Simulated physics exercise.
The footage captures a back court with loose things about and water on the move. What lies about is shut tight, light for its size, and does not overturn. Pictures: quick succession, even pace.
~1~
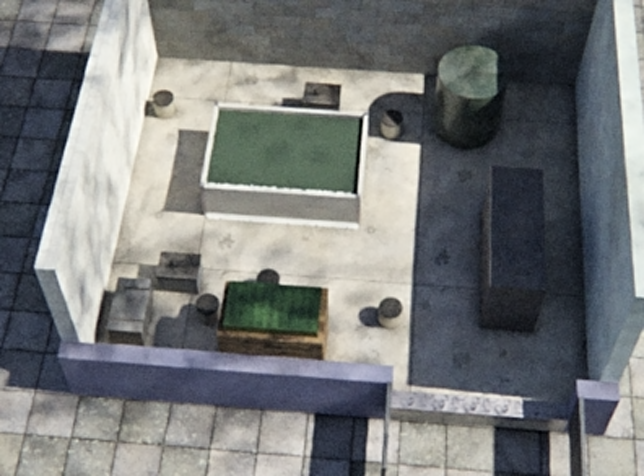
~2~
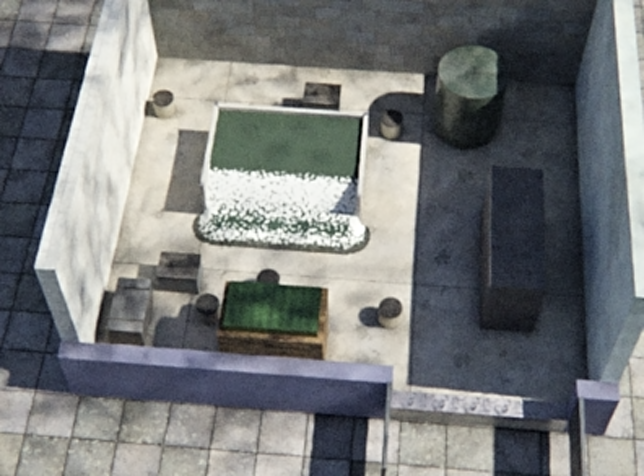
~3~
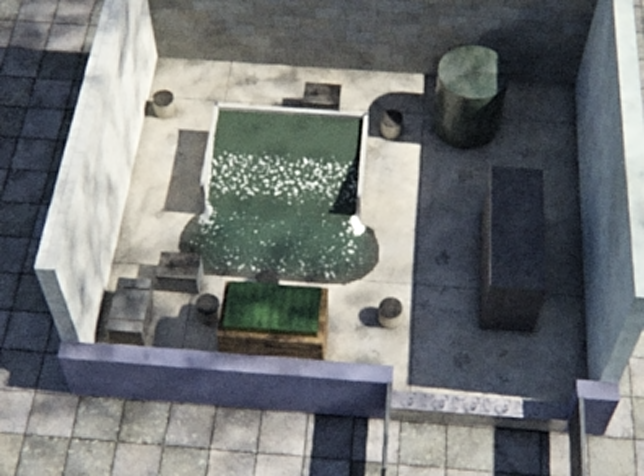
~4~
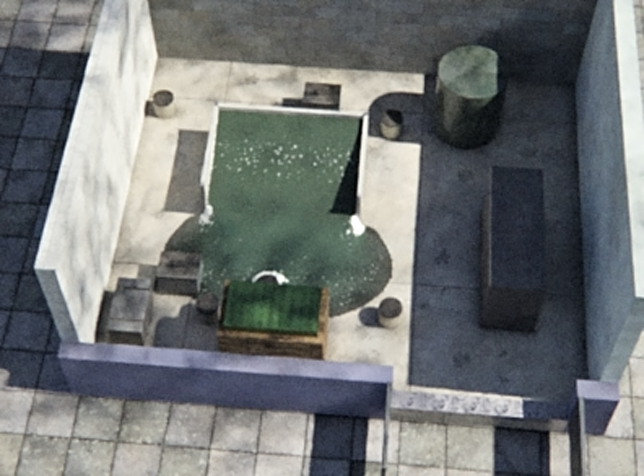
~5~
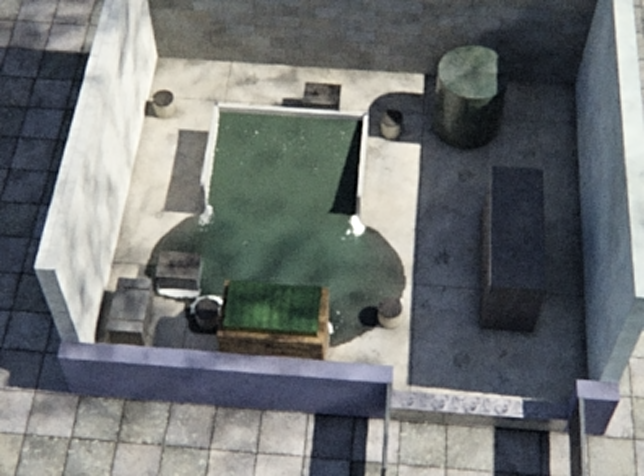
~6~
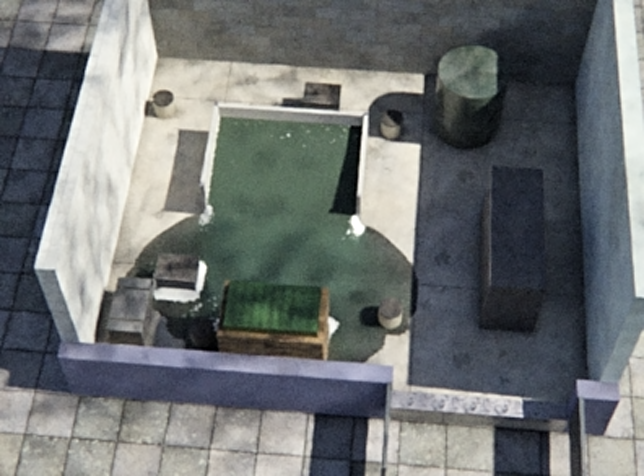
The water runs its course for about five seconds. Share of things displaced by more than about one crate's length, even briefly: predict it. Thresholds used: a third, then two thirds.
It climbs to two thirds.
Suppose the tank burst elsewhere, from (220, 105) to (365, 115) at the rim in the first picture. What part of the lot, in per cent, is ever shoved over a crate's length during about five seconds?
Estimate: Close to 50 per cent.
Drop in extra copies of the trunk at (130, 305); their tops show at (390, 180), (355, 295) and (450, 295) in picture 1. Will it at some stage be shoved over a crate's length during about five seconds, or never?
Sequence: Doesn't go far, travels that far, doesn't go far.
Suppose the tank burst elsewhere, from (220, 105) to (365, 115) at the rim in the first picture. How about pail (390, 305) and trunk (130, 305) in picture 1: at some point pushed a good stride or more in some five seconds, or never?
Taking them in turn: Distance not reached and distance not reached.
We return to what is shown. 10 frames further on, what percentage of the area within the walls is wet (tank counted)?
I'd say around 45 in a hundred.
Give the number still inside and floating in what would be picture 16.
Count: 4.
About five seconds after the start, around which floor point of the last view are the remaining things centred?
Roughly at (248, 155).
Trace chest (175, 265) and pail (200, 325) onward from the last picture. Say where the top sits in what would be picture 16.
Near (149, 307) and (140, 336).
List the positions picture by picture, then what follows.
The first frame shows a pail at (268, 279), on the bottom; a pail at (208, 303) rests on the ground; 0 of 8 have shifted.
The second frame shows a pail at (268, 279) rests on the ground; a pail at (208, 303), on the bottom; 0 of 8 have shifted.
The third frame shows a pail at (268, 279), on the bottom; a pail at (208, 303) rests on the ground; 0 of 8 have shifted.
The fourth frame shows a pail at (267, 284) rests on the ground, close to its start; a pail at (208, 303) rests on the ground; 1 of 8 have shifted.
In the fifth frame, a pail is out of sight; a pail at (207, 308) rests on the ground, close to its start; 2 of 8 have shifted.
In the sixth frame, a pail is out of sight; a pail at (201, 327) rests on the ground, a stride from its start; 2 of 8 have shifted.
A moment on, 1 of 8 are well off their spots; 2 afloat.
Next, 4 of 8 are well off their spots; 4 afloat.
Later, 5 of 8 are well off their spots; 3 afloat.
In the end, 4 of 8 are well off their spots, and 6 have been at some point; 5 afloat.
